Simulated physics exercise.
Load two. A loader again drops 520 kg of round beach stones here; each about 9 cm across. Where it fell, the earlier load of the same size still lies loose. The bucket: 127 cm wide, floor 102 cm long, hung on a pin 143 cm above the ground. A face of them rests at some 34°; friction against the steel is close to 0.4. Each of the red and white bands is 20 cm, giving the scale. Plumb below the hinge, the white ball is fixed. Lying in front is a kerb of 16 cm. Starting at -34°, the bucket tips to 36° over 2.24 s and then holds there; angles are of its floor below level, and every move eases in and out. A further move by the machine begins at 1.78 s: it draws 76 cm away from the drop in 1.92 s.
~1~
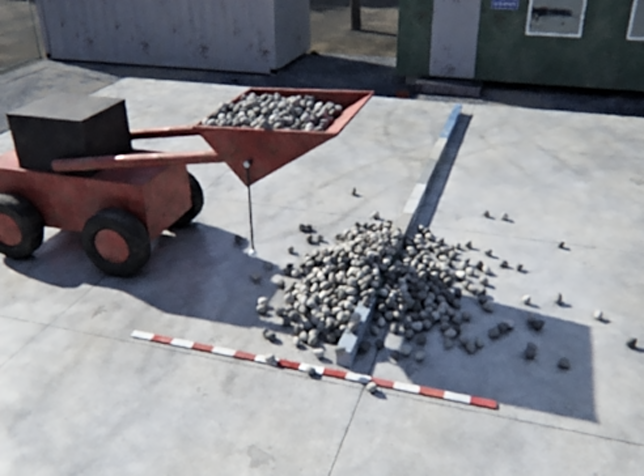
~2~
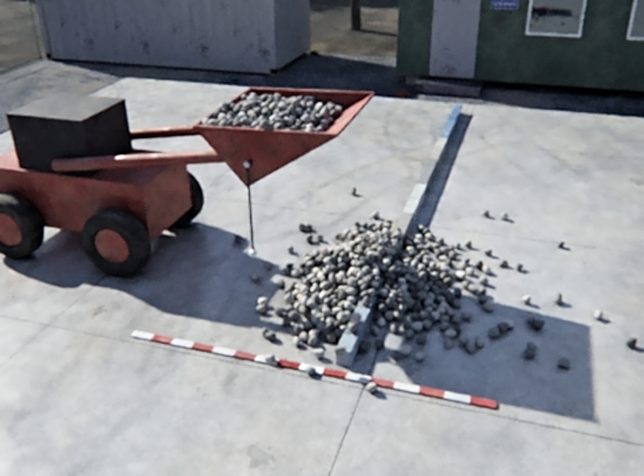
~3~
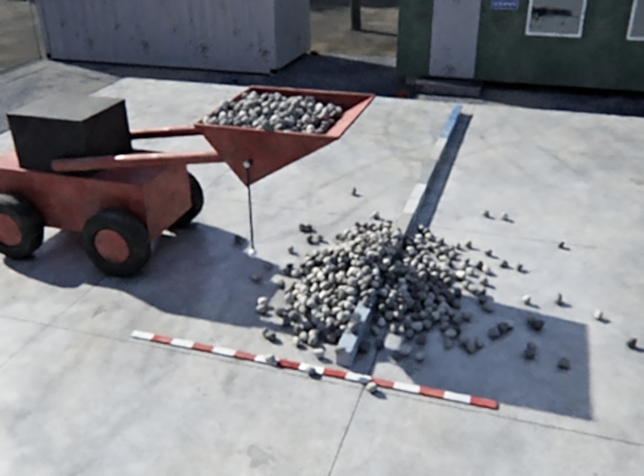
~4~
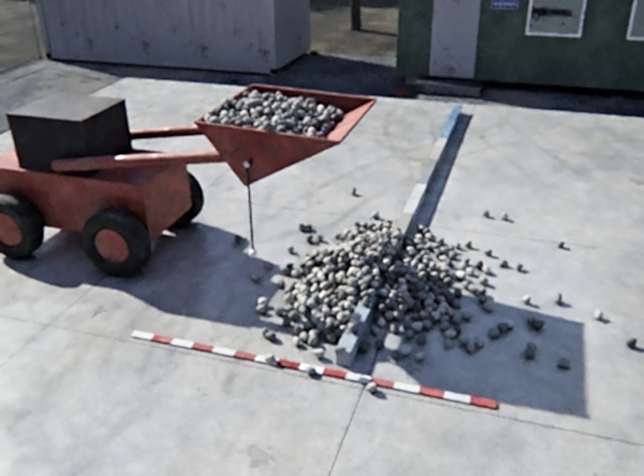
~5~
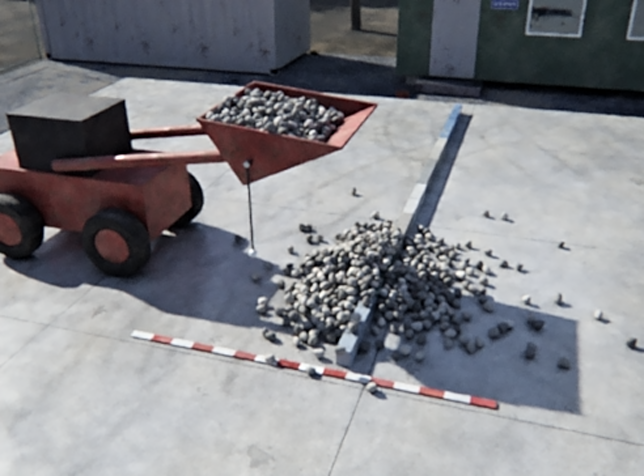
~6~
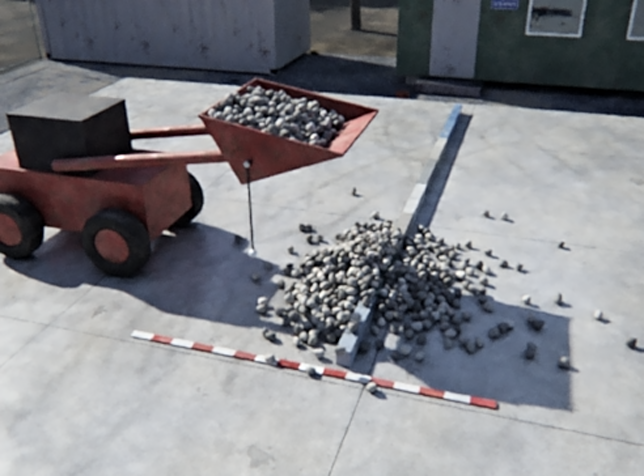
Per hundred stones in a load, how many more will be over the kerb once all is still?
45.
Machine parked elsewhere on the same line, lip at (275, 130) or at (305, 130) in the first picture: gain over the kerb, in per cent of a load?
First some 0, then 15 per cent.
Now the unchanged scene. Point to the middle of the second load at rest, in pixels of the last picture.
I'd point to about (372, 269).
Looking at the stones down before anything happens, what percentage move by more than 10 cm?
Near 25 per cent, I reckon.
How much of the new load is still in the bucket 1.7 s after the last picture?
20 %.
Then, 1.1 s after the last picture the floor is at 25°; in per cent of one load, 93 in the bucket, 74 on this side of the kerb, 32 over the kerb; the foremost stones are at (564, 320).
Then, 1.7 s after the last picture the floor is at 36°; in per cent of one load, 18 in the bucket, 123 on this side of the kerb, 59 over the kerb; the foremost stones are at (564, 320).
Then, 3.6 s after the last picture the floor is at 36°; in per cent of one load, 0 in the bucket, 122 on this side of the kerb, 77 over the kerb; the foremost stones are at (564, 320).
Then, 6.3 s after the last picture the floor is at 36°; in per cent of one load, 0 in the bucket, 122 on this side of the kerb, 77 over the kerb; the foremost stones are at (564, 320). Net gain over the kerb, 45.
